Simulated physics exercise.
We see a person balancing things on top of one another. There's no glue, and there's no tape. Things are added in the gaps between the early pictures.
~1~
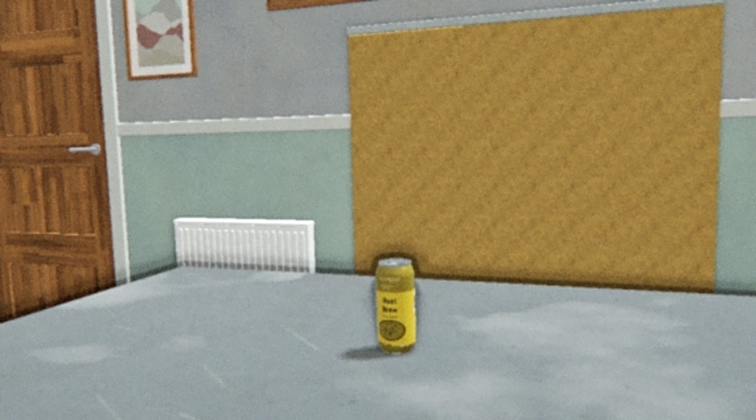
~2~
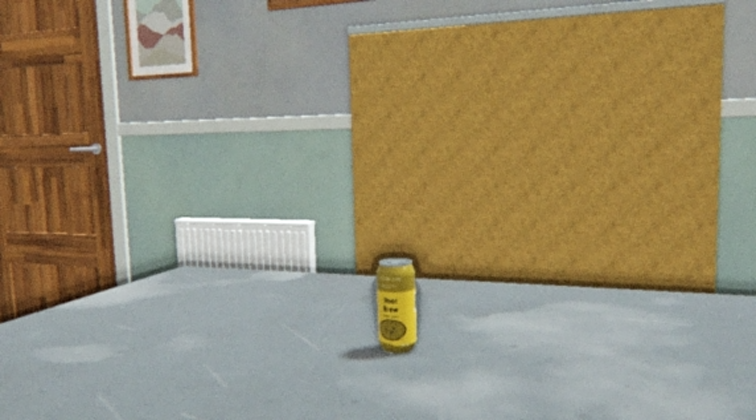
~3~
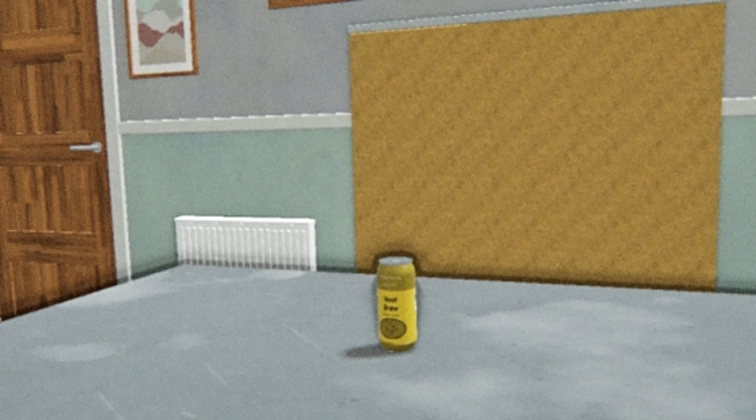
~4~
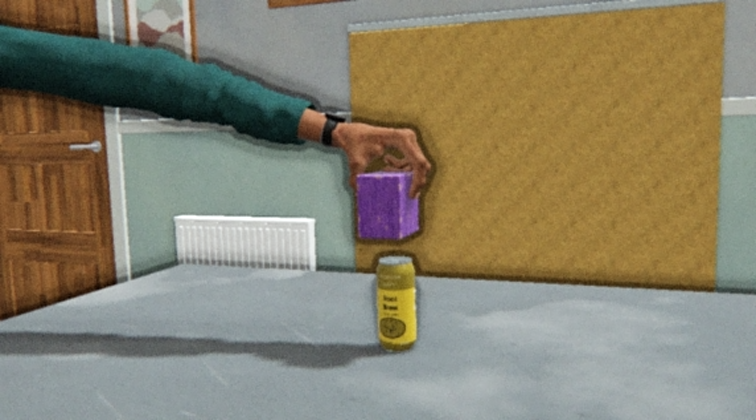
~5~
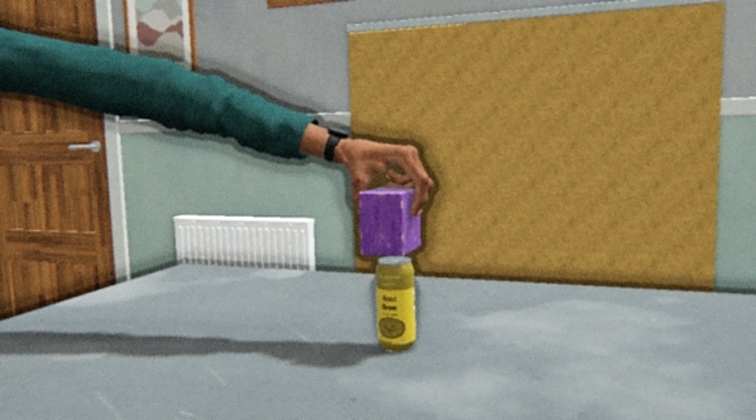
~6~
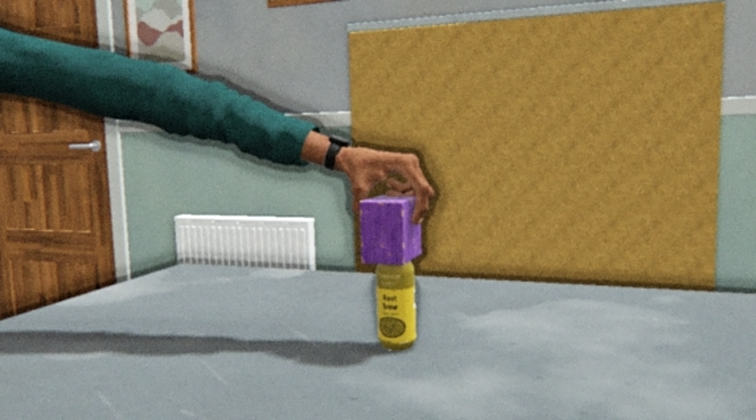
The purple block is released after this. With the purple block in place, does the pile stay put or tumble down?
The pile stays put.
Then, 0.20 s after the last picture, nothing has stirred.
Then, 0.40 s after the last picture, purple block resting near (392, 230).
At rest, both in place. Seen from the same camera at the end, purple block near (392, 230). The pile keeps its balance.
